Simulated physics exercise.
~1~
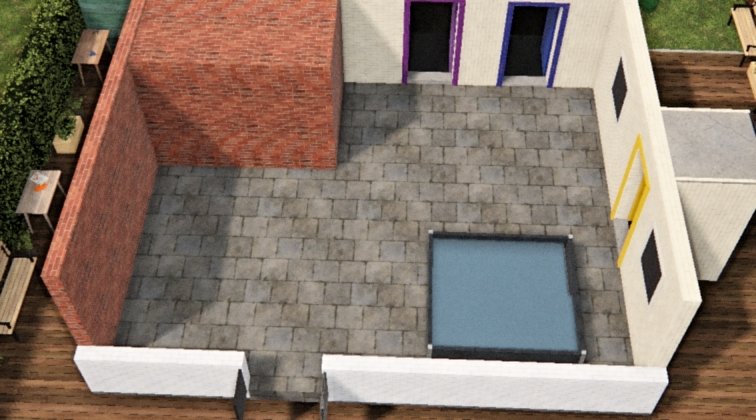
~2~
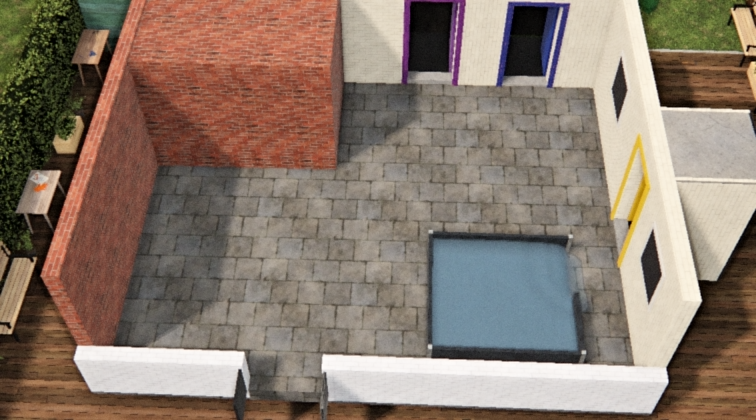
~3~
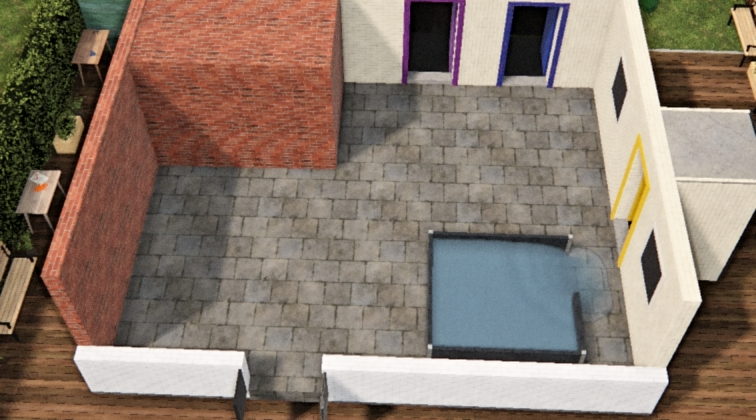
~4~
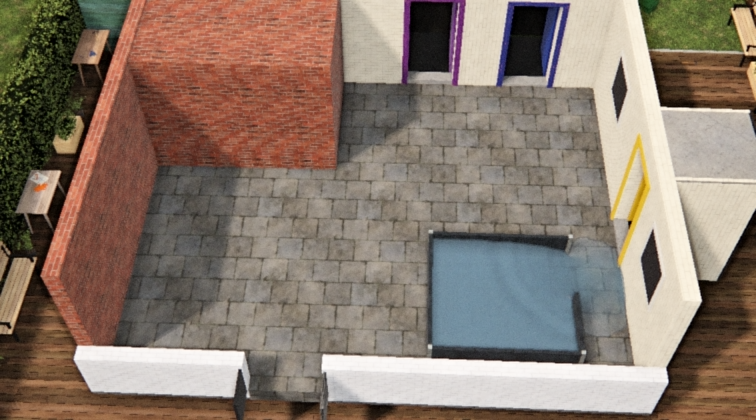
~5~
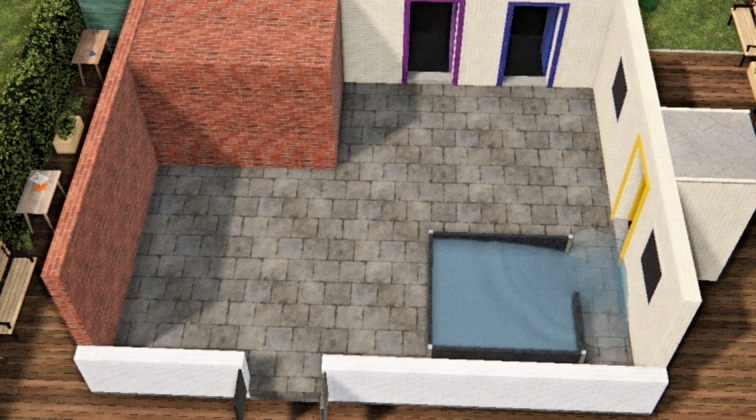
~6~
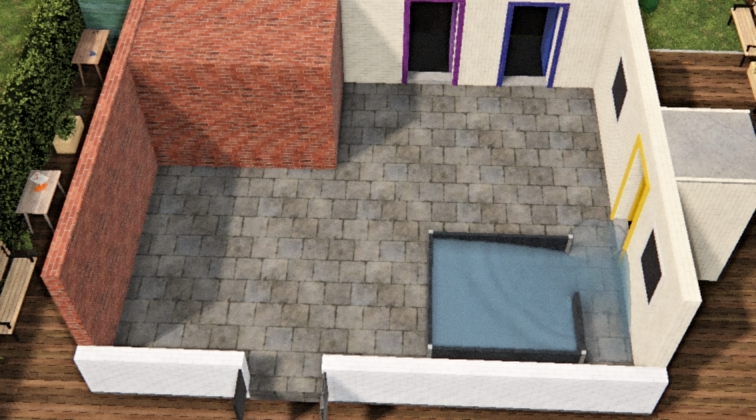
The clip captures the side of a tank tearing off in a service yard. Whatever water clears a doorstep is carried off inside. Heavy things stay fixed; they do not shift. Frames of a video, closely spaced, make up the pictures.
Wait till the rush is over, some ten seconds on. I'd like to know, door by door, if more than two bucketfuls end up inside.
Here it is: The yellow door lets in more than two bucketfuls, the blue door lets in more than two bucketfuls, the purple door lets in two bucketfuls or fewer.
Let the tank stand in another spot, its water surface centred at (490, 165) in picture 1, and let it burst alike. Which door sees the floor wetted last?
It's the one in purple, as it turns out.
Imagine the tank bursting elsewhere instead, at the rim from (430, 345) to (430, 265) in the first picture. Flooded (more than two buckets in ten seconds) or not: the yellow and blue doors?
Well, the yellow door comes up short, and the blue door comes up short.
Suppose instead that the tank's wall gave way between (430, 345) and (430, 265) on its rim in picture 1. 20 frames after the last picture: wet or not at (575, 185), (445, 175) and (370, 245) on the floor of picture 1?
Sequence of results: Missed by the flood, missed by the flood, missed by the flood.
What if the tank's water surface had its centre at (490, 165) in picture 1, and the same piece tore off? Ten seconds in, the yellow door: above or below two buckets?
Yellow door: Below the limit.
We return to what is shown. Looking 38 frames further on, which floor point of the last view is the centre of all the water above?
Somewhere around (497, 272) in the last view.
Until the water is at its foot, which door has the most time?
Answer: The purple one.
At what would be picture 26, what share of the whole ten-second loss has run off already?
Roughly 50 per cent.
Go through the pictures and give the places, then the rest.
The open tank at (503, 293) is whole and still, in the first frame.
The front is at a hidden place, out from the gap at (568, 279), in the second frame.
The front is at (605, 309), out from the gap at (567, 280), in the third frame.
The front is at (625, 319), out from the gap at (567, 280), in the fourth frame.
Water pours out at (567, 280) and has run to (628, 338), in the fifth frame.
The front is at (631, 358), out from the gap at (567, 279), in the sixth frame.
A moment on, water covers 10 % of the floor; the yellow door over two buckets in, the blue door not reached, the purple door not reached.
Next, water covers 15 % of the floor; the yellow door far over two buckets in, the blue door not reached, the purple door not reached.
Then, water covers 30 % of the floor; the yellow door far over two buckets in, the blue door under two buckets in, the purple door not reached.
Later, water covers 50 % of the floor; the yellow door far over two buckets in, the blue door over two buckets in, the purple door wet at the sill, nothing in.
In the end, water covers 75 % of the floor; the yellow door far over two buckets in, the blue door over two buckets in, the purple door wet at the sill, nothing in.
